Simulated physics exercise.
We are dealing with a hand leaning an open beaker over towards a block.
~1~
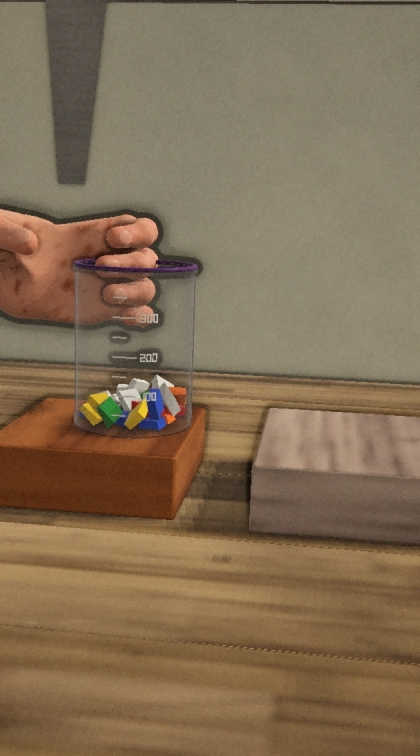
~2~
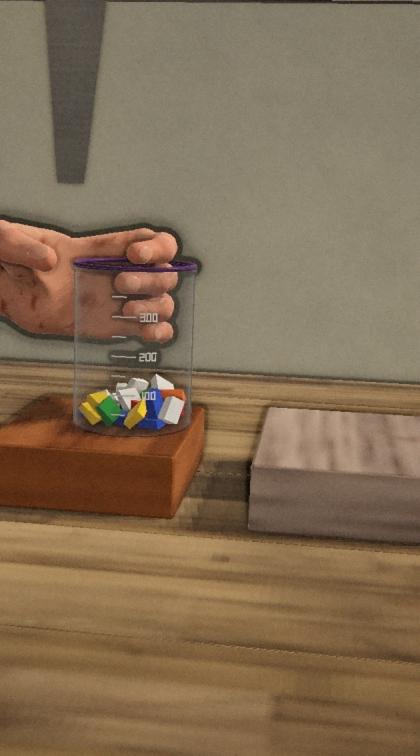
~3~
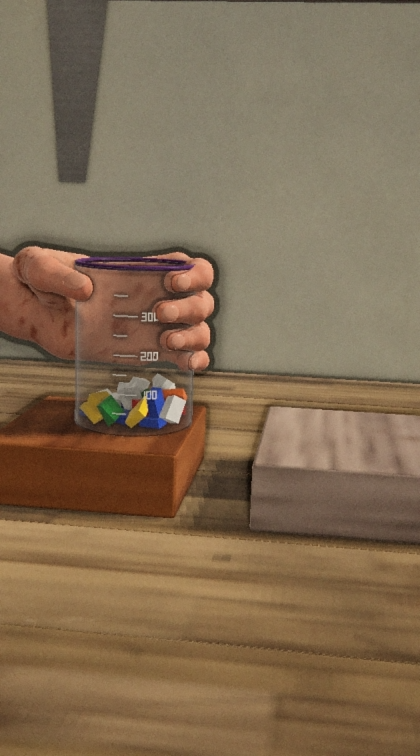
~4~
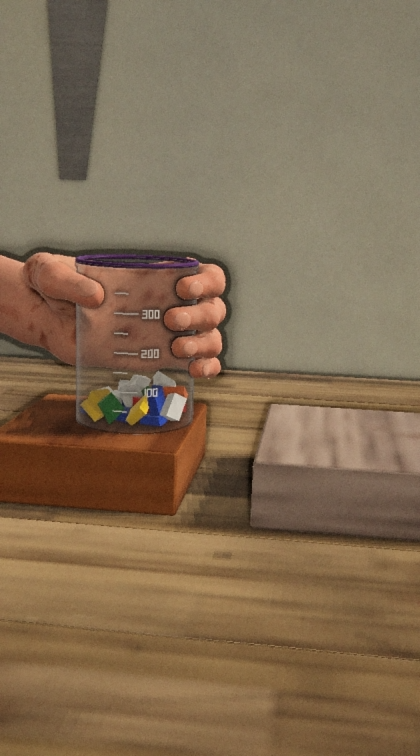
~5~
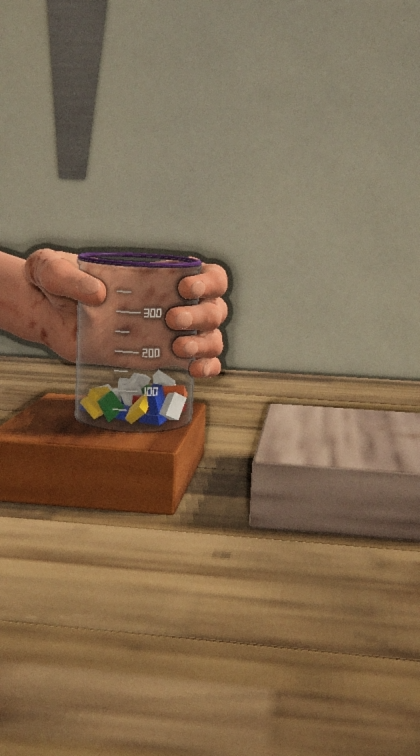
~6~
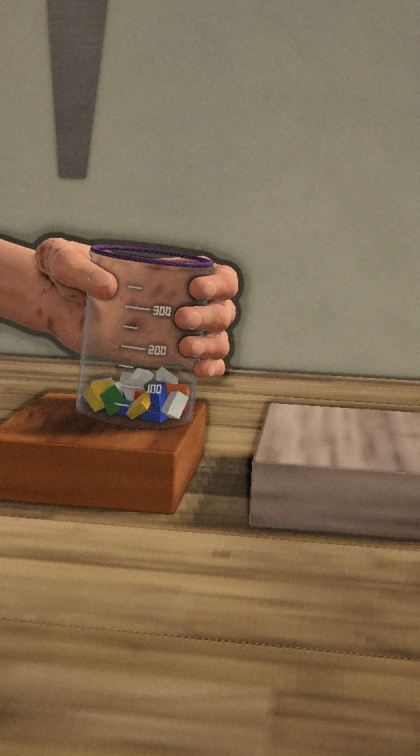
The clip opens on a clear beaker holding a small heap of colourful tiles, standing on a reddish-brown block, with a greyish block to the right. A hand behind it shifts right and closes its fingers around the beaker. The hand then raises it slightly, tilting it a little to the right.
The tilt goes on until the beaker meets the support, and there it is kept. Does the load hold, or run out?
Here the filling stays contained.
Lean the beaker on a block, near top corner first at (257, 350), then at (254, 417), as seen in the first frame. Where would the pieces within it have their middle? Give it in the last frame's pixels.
Case 1: (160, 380); case 2: (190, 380).
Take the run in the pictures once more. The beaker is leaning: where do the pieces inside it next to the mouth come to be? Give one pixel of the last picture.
(249, 410).
Then, 0.38 s later than the last frame, the beaker leans 27°; everything is still inside.
Then, 0.87 s later than the last frame, the beaker leans 56°; everything is still inside.
Then, 1.39 s later than the last frame, the beaker leans 86°; everything is still inside.
When it is over, the beaker rests on the block at 89°; everything is still inside.
